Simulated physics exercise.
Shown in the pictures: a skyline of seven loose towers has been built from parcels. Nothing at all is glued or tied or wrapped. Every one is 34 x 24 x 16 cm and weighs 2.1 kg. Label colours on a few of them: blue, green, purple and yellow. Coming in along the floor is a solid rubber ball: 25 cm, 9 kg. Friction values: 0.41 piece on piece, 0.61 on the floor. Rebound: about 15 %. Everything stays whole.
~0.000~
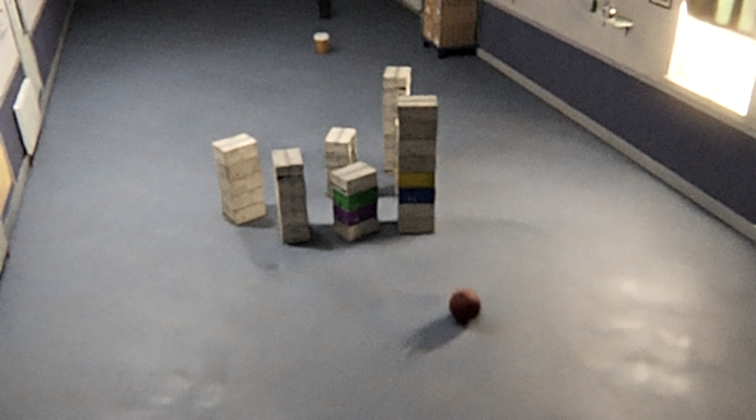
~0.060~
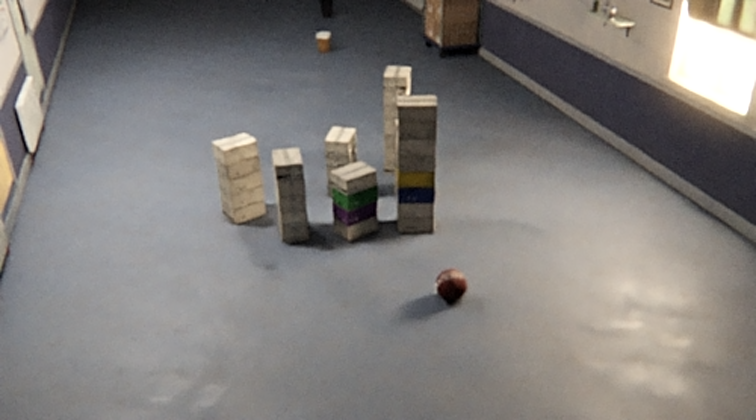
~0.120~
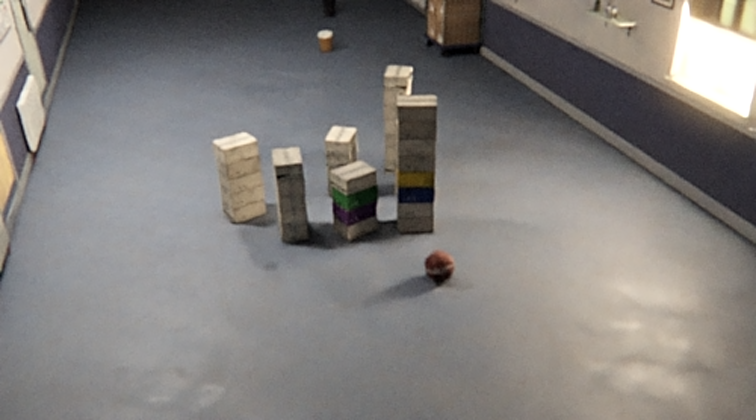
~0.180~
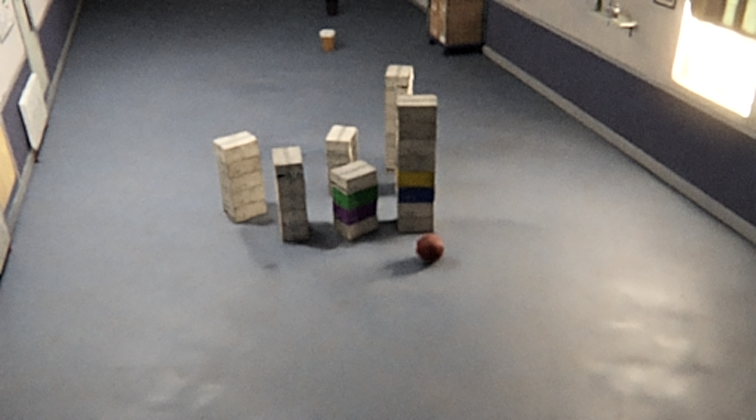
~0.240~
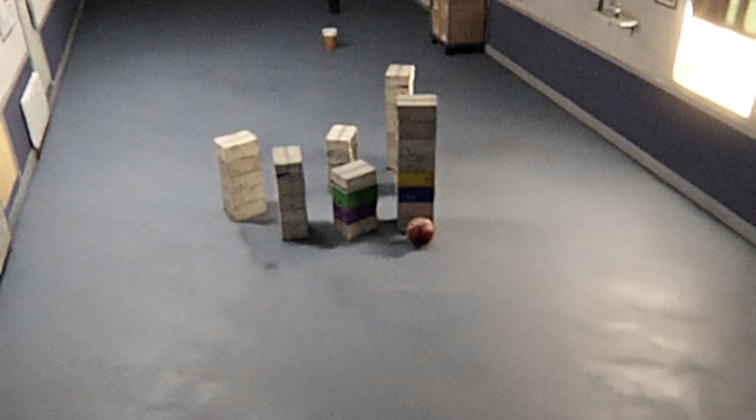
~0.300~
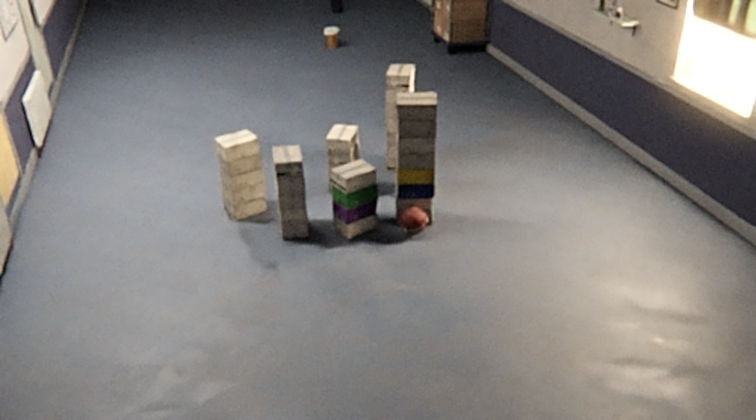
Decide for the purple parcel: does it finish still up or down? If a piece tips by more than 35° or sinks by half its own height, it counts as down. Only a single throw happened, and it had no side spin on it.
It finishes still up.
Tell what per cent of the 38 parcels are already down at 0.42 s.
By then, 0 per cent.
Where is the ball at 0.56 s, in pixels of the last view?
(390, 203), more or less.
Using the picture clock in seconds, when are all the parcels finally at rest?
Near 2.0 s.
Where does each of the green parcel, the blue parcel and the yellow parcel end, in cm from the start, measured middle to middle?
The green one ends 0 cm from its start, the blue one 35 cm and the yellow one 45 cm.
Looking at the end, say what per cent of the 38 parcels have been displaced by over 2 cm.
It comes to 40 percent shifted.
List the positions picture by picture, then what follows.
In the first frame (we follow the side turned to the camera; the camera moves round a little), ball (465, 305) 1.22 m from contact, 4.5 m/s; purple parcel (364, 214); yellow parcel (417, 180); blue parcel (417, 196); no piece has moved.
The second frame shows ball (451, 285) 95 cm from contact, 4.5 m/s; purple parcel (363, 214).
The third frame shows ball (440, 266) 68 cm from contact, 4.5 m/s; purple parcel (363, 213).
The fourth frame shows ball (430, 248) 41 cm from contact, 4.5 m/s; purple parcel (363, 213).
The fifth frame shows ball (420, 232) 14 cm from contact, 4.5 m/s; purple parcel (363, 212).
The sixth frame shows ball (414, 220) after contact, 1.8 m/s; purple parcel (363, 212); blue parcel (416, 192) tipped 3°; yellow parcel (416, 177) displaced 26 mm; steepest lean 3°, the parcel at (417, 130); 8 stirred so far.
Around 0.42 s, ball still moving; none of the 38 parcels down, 8 disturbed; purple parcel unmoved; blue parcel tipped 15°.
Around 0.56 s, ball still moving; 6 of the 38 parcels down; purple parcel unmoved; blue parcel tipped 56°, 9 cm lower.
Around 0.82 s, ball still moving; 6 of the 38 parcels down; purple parcel unmoved; blue parcel on its side.
Finally (2.0 s), ball rolling away; 6 of the 38 parcels down; purple parcel unmoved; yellow parcel on its side; blue parcel on its side. Seen by the last camera, middles, purple parcel near (355, 207), yellow parcel near (402, 211).
